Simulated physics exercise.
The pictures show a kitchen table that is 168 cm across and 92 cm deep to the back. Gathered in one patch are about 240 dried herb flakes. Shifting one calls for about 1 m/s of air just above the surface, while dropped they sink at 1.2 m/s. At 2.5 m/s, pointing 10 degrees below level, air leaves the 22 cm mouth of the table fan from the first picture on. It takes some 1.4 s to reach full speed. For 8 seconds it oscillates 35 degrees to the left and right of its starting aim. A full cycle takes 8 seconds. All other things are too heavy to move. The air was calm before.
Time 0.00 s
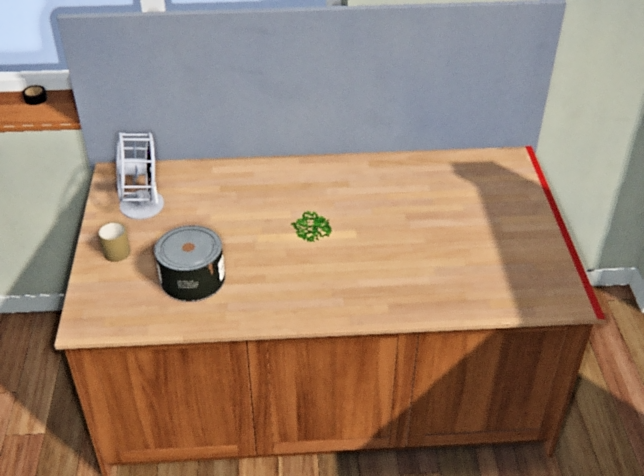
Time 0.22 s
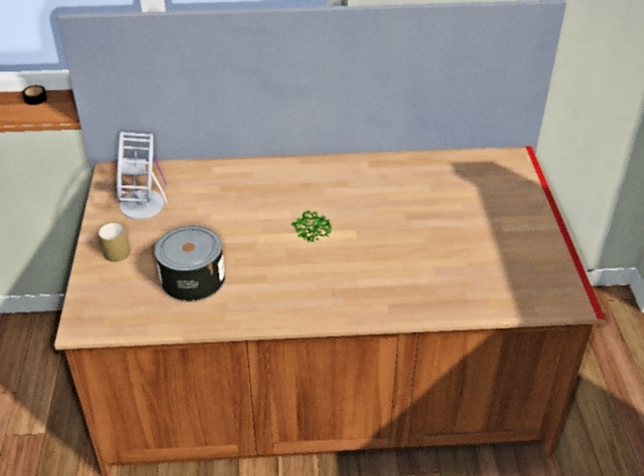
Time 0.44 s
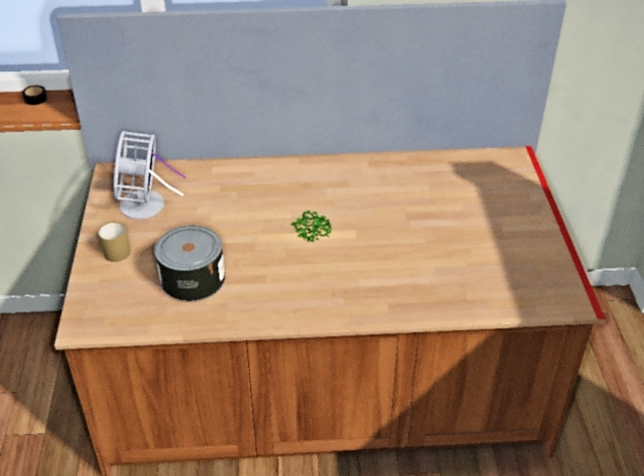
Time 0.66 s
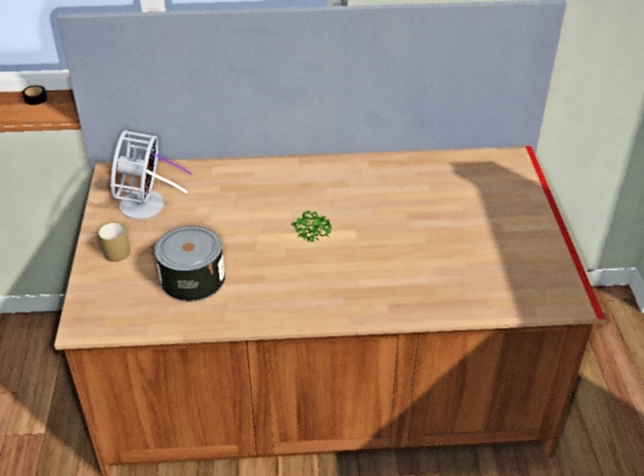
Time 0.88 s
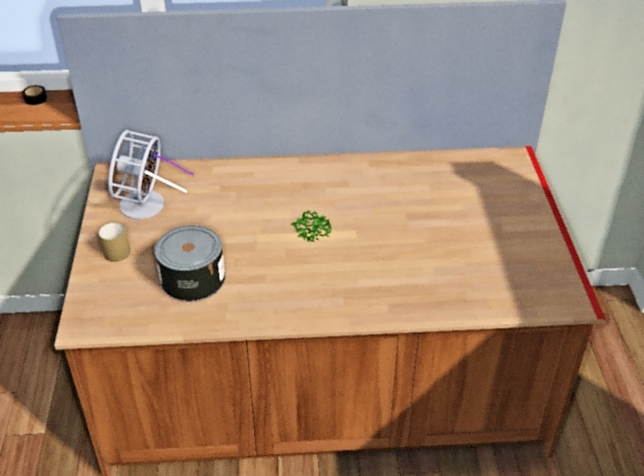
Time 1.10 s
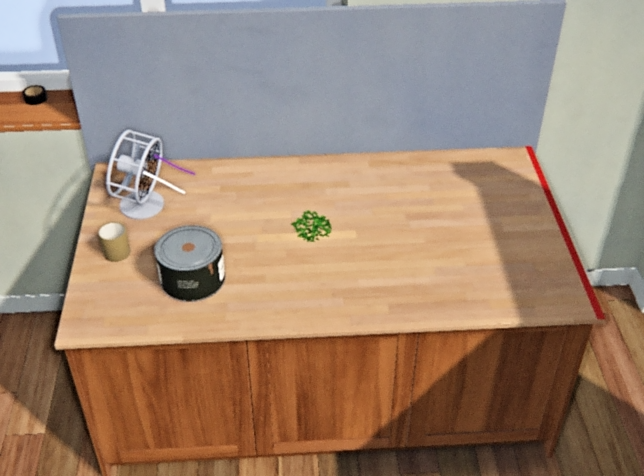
On a wooden kitchen table, a small fan behind a mug and a large tin gradually turned its head towards the front, its ribbons streaming out, while the patch of green flakes stayed still.
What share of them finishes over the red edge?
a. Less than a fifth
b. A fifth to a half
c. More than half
(c) More than half.
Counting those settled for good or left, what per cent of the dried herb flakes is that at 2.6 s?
I would put it at around 70 %.
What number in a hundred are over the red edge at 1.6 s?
Roughly 0 per cent.
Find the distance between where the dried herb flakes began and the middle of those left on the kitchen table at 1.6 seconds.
About 25 cm.
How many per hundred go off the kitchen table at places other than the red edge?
Estimate: Near 15 %.
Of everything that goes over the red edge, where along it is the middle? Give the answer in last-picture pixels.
I'd put my finger close to (576, 251).
After 1.6 s the count stands so, 0 % are over the red edge; the middle of those left on the top is near (384, 239).
After 2.6 s the count stands so, 87 % are over the red edge.
After 4.4 s the count stands so, 87 % are over the red edge.
After 8.0 s, at the end, 87 % are over the red edge.
